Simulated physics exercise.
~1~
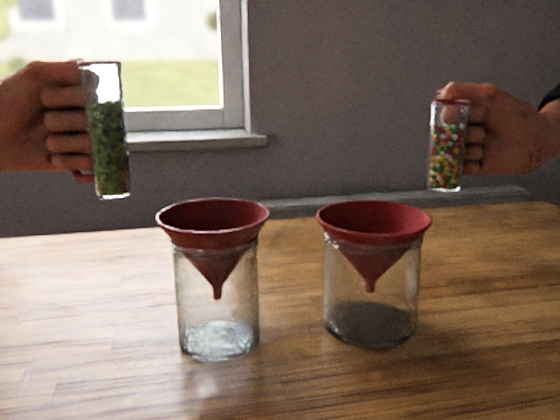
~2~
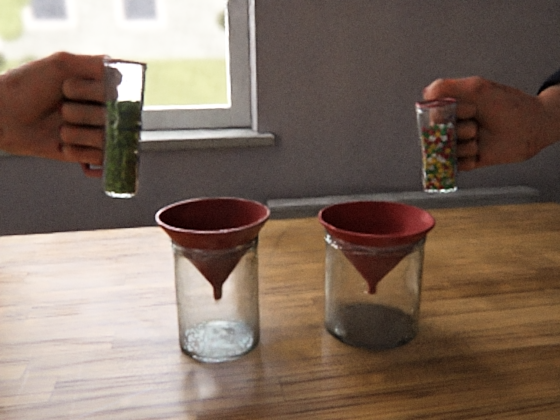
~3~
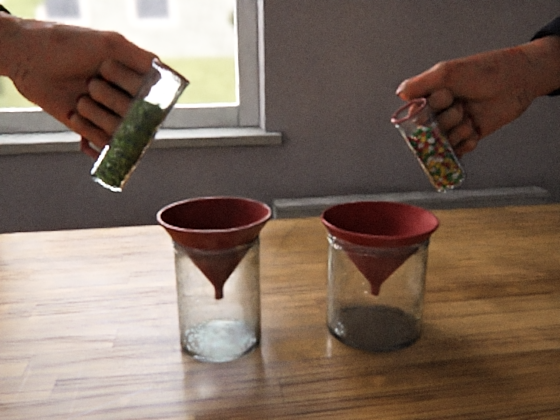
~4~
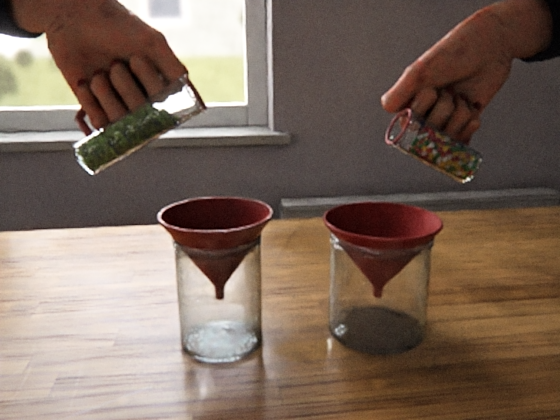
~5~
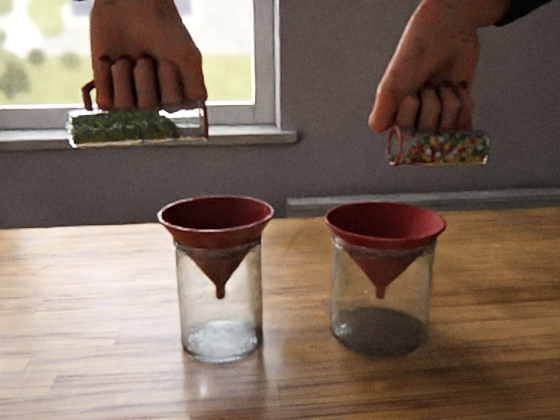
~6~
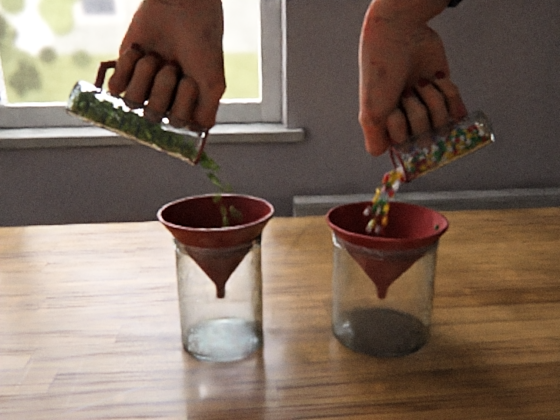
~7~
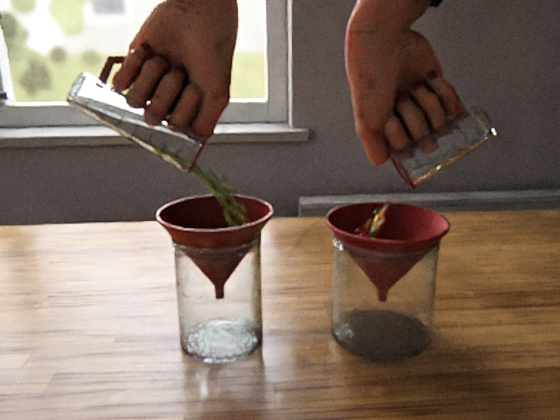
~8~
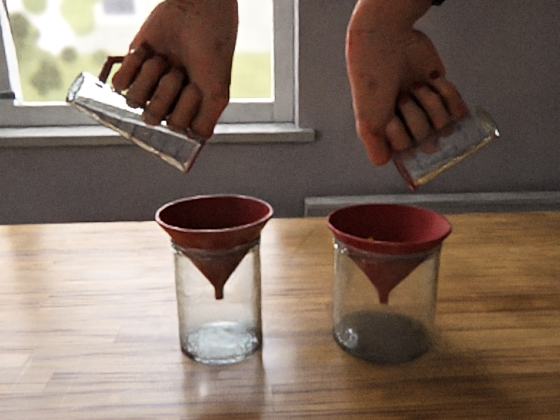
Two red funnels sit in clear glass jars on a wooden table, seen from the front and slightly above, with a grey wall and a bright window at the upper left behind them. A hand on each side holds a clear cup, the left one full of small green pieces and the right one of multicoloured pieces. The hands move inward and tip the cups onto their sides over the funnels. Both cups tilt further and pour, the right one emptying sooner. Finally both cups are empty, and everything stays stuck inside the funnels, with none in the jars.
